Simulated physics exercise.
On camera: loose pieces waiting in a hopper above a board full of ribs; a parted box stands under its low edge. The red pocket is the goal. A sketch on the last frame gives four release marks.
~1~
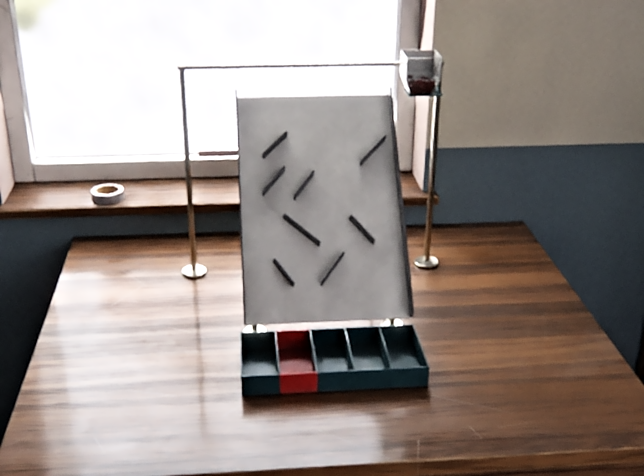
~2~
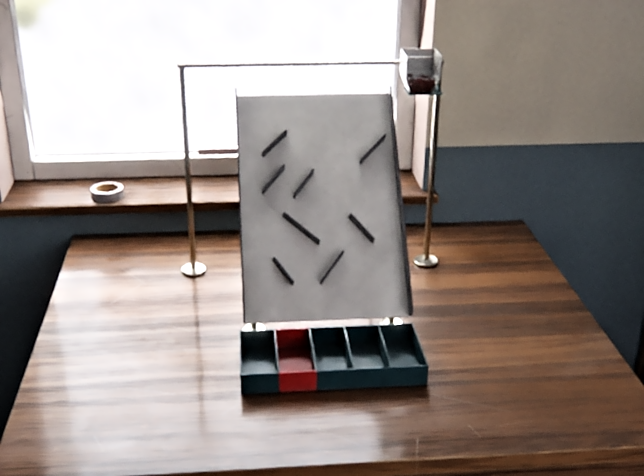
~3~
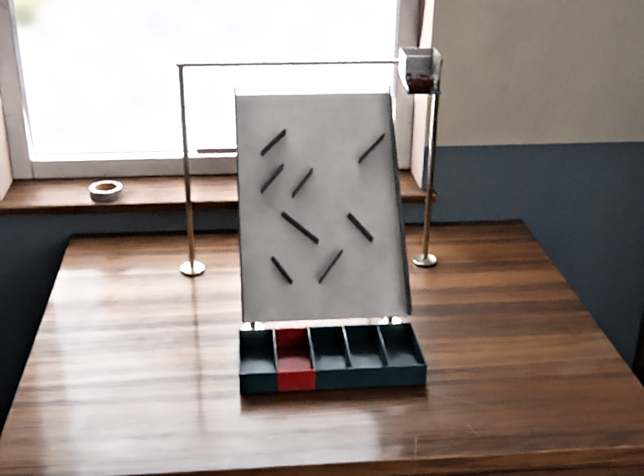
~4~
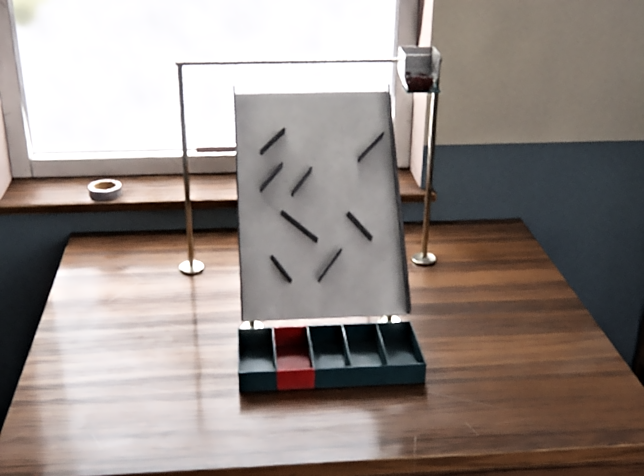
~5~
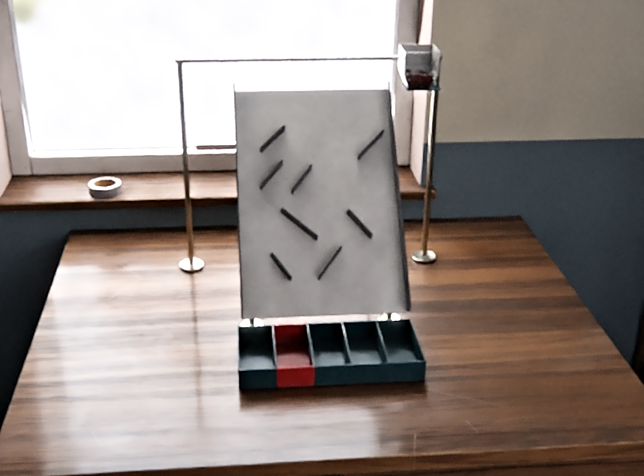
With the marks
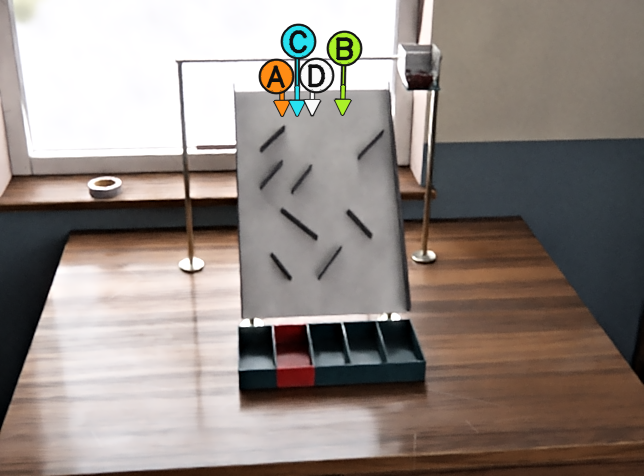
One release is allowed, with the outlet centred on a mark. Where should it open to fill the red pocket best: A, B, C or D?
Choose B.
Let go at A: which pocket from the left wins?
The first from the left.
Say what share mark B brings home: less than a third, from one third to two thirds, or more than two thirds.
From one third to two thirds.
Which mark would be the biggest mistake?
A it is.
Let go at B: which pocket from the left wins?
It is the second one.
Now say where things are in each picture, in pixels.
In the first frame, hopper at (416, 84), kidney beans, door shut.
In the second frame, ribs (263, 152) to (287, 130), (361, 159) to (386, 134), (263, 190) to (284, 165).
In the third frame, ribs (293, 193) to (312, 168), (282, 211) to (319, 240), (349, 213) to (373, 238).
In the fourth frame, ribs (272, 255) to (292, 280), (320, 279) to (341, 249).
In the fifth frame, red pocket at (296, 375), number 2 of 5 from the left.
On the marked copy, mark A meets the board at (282, 110); mark B meets the board at (342, 109); mark C meets the board at (297, 110); mark D meets the board at (312, 109).
With A, a small part in the red pocket, most in other pockets.
With B, about two thirds in the red pocket, about a third in other pockets.
With C, about a quarter in the red pocket, about two thirds in other pockets.
With D, about a third in the red pocket, about two thirds in other pockets.
